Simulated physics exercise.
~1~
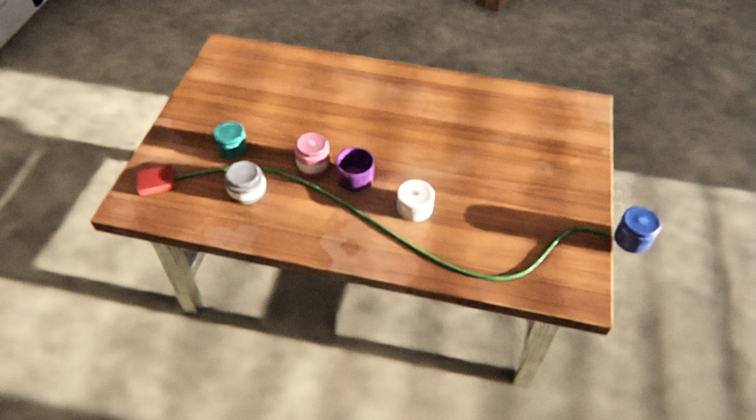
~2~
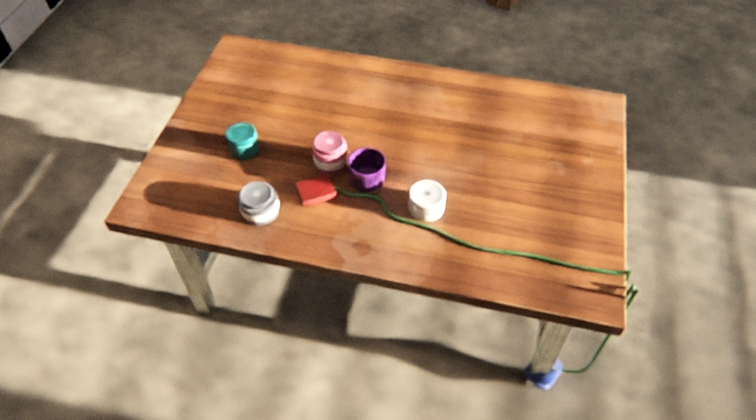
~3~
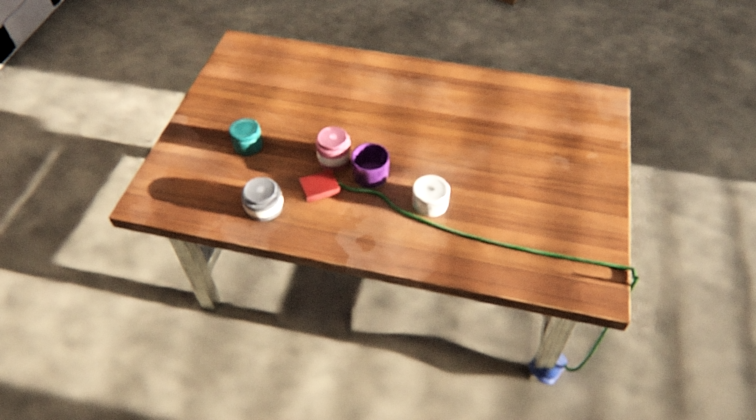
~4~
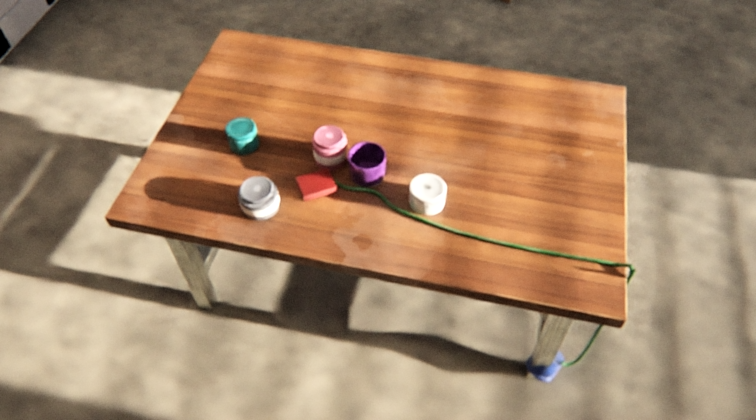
The clip shows a wooden table with small jars and a green cable linking a red block to a blue container, which drops off the right side, dragging the red block rightward and shifting the grey jar; the container ends beside a table leg.
